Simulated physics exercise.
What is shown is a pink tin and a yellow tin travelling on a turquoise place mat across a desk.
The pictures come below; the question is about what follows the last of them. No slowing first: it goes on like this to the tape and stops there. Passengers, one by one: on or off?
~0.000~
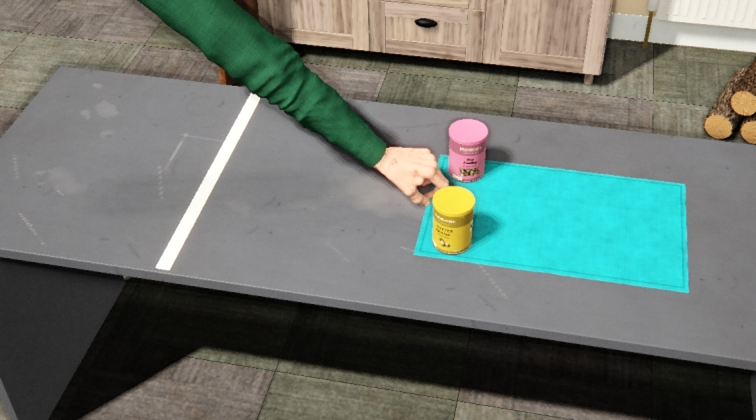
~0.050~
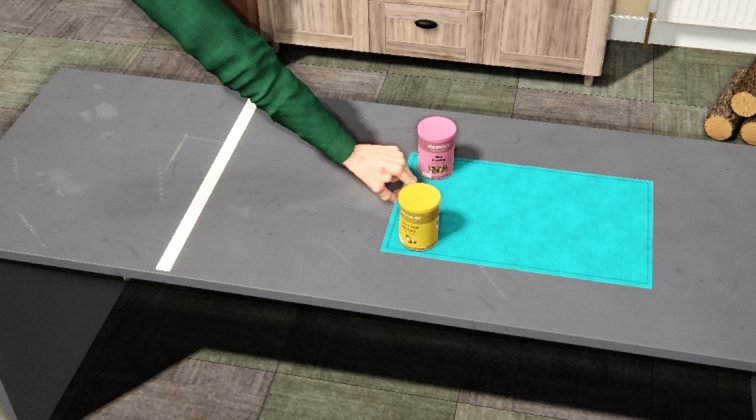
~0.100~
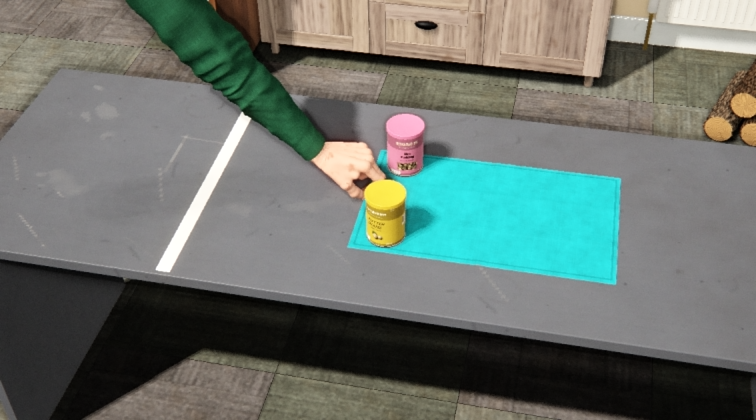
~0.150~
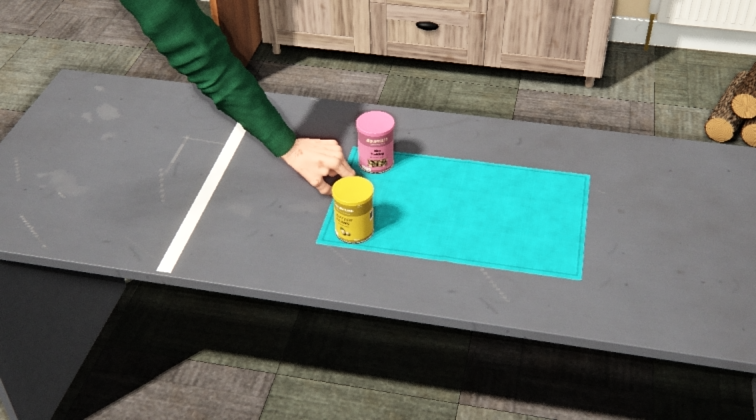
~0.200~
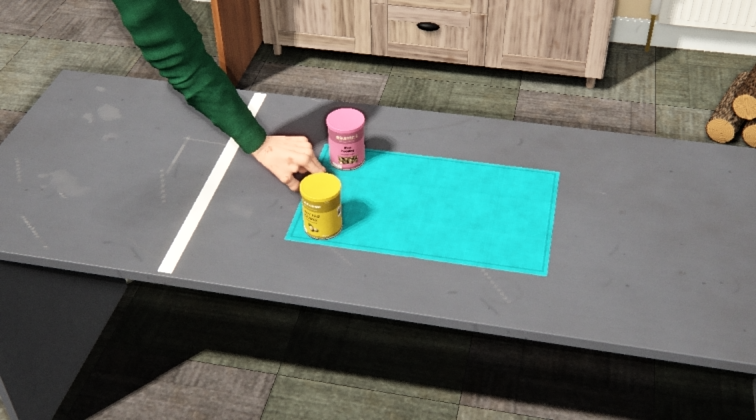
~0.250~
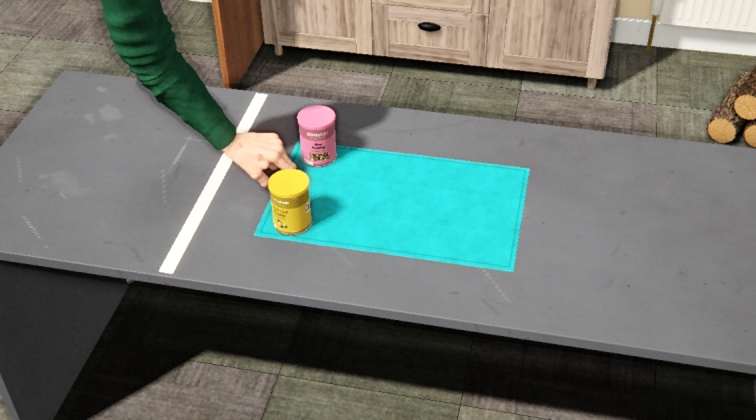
Pink tin - off. Yellow tin - off.
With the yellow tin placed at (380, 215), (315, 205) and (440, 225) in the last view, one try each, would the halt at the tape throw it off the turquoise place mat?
First try: It rides out the stop; second try: It gets flung off; third try: It rides out the stop.
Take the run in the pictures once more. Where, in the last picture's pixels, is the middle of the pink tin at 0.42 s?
By then you'd find it at pixel (226, 126).
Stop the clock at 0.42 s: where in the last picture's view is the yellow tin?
Close to pixel (192, 190).
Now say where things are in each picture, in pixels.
The first picture shows place mat end (414, 254); pink tin (469, 130); yellow tin (454, 200); tape (172, 251).
The second picture shows place mat end (381, 251), far hem (652, 289); yellow tin (419, 196).
The third picture shows place mat end (348, 247); pink tin (406, 125).
The fourth picture shows place mat end (316, 243), far hem (581, 280); yellow tin (353, 189).
The fifth picture shows place mat end (285, 239); pink tin (346, 119).
The sixth picture shows place mat end (254, 235), far hem (513, 272); pink tin (316, 116); yellow tin (288, 182); tape (175, 254).
Around 0.31 s, hem short of the tape; pink tin on the cloth near (282, 132); yellow tin on the cloth near (252, 198).
Around 0.42 s, hem at the tape; pink tin ahead of the hem near (226, 126); yellow tin ahead of the hem near (192, 190).
Finally, hem at the tape; pink tin knocked over near (178, 131); yellow tin knocked over near (141, 193). The pink tin slides clear of the cloth and the yellow tin leaves the cloth.
